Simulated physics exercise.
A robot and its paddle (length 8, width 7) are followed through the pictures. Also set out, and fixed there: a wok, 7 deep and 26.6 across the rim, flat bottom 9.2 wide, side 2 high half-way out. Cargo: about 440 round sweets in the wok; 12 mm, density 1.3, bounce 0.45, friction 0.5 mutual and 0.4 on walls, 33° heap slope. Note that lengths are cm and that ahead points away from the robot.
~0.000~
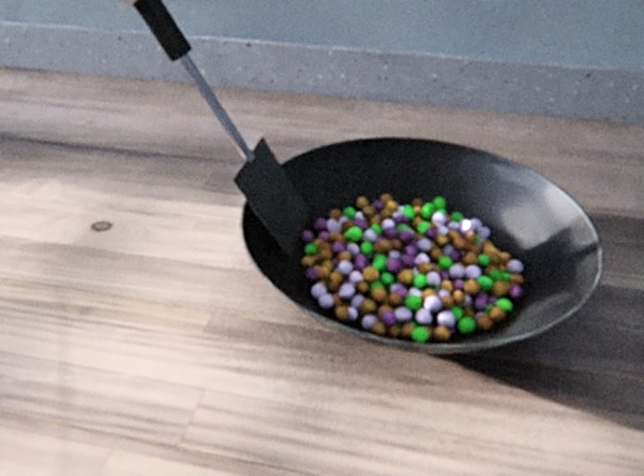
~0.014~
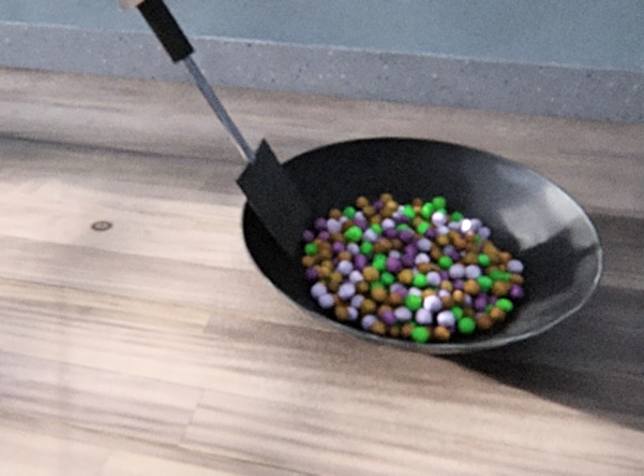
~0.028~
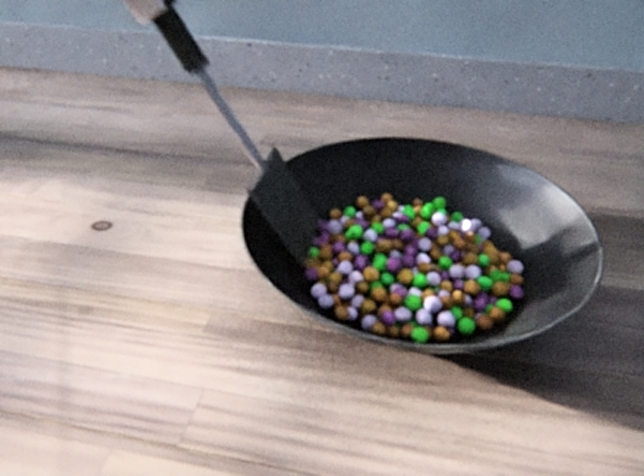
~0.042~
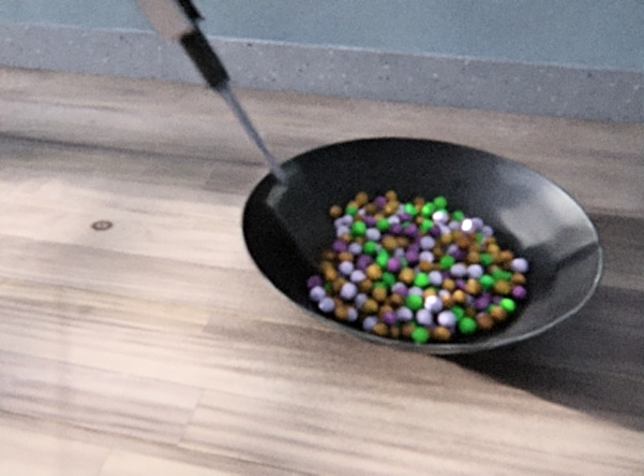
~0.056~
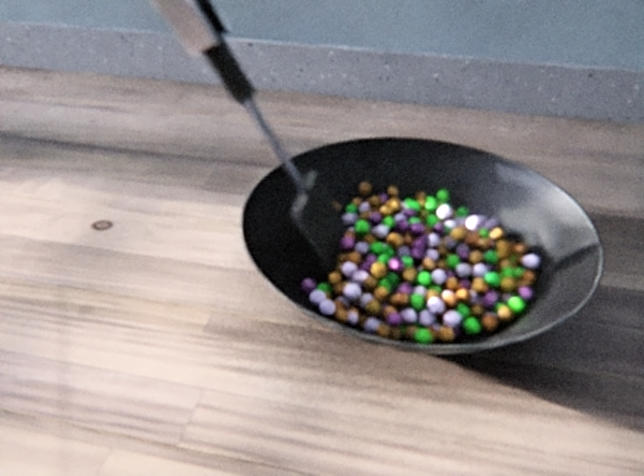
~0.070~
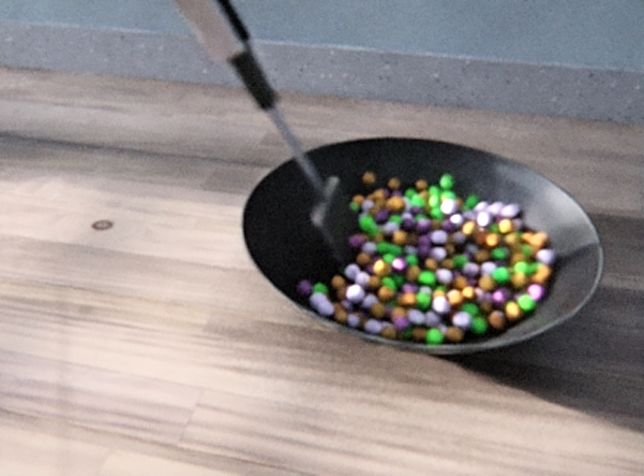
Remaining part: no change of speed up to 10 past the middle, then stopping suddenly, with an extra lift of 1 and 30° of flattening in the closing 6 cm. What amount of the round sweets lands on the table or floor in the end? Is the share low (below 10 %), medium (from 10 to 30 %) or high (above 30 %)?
The share is high, above 30 %.
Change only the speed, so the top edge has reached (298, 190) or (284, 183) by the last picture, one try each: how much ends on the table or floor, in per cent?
First try around 35 %, second try around 20 %.
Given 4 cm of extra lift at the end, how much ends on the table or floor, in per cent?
Roughly 45 percent of it.
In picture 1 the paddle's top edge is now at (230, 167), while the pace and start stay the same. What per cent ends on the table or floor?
About 50 per cent.
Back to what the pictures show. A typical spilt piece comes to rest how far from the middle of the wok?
Some 32 cm.
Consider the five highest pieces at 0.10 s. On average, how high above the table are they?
About 8 cm.
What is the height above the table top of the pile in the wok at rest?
5.0 cm.
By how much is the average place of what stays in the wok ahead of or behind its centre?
About 2.5 cm ahead.
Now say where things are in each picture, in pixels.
Paddle top edge at (248, 156), sloping 60°; upper third of the load around (407, 254), from x 310 to 515, top at y 200; 439 in the wok, in the first picture.
Paddle top edge at (250, 158), sloping 60°; upper third of the load around (407, 254), from x 310 to 515, top at y 200, in the second picture.
Paddle top edge at (262, 167), sloping 60°; upper third of the load around (408, 254), from x 310 to 515, top at y 200, in the third picture.
Paddle top edge at (283, 181), sloping 60°; upper third of the load around (410, 254), from x 315 to 520, top at y 195, in the fourth picture.
Paddle top edge at (304, 192), sloping 60°; upper third of the load around (417, 250), from x 310 to 530, top at y 190, in the fifth picture.
Paddle top edge at (326, 199), sloping 60°; upper third of the load around (434, 242), from x 305 to 545, top at y 180; 439 in the wok, in the sixth picture.
After 0.10 s, sloping 60°, highest piece 13 above the table; 438 in the wok, 1 on the blade or in flight.
After 0.14 s, sloping 53°, highest piece 21 above the table; 435 in the wok, 4 on the blade or in flight.
After 0.36 s, sloping 30°, highest piece 44 above the table; 232 in the wok, 42 on the table or floor, 165 on the blade or in flight.
After 1.41 s, sloping 30°, highest piece 5 above the table; 231 in the wok, 208 on the table or floor.
At rest, 231 in the wok, 208 on the table or floor. That is 47 % on the table or floor.
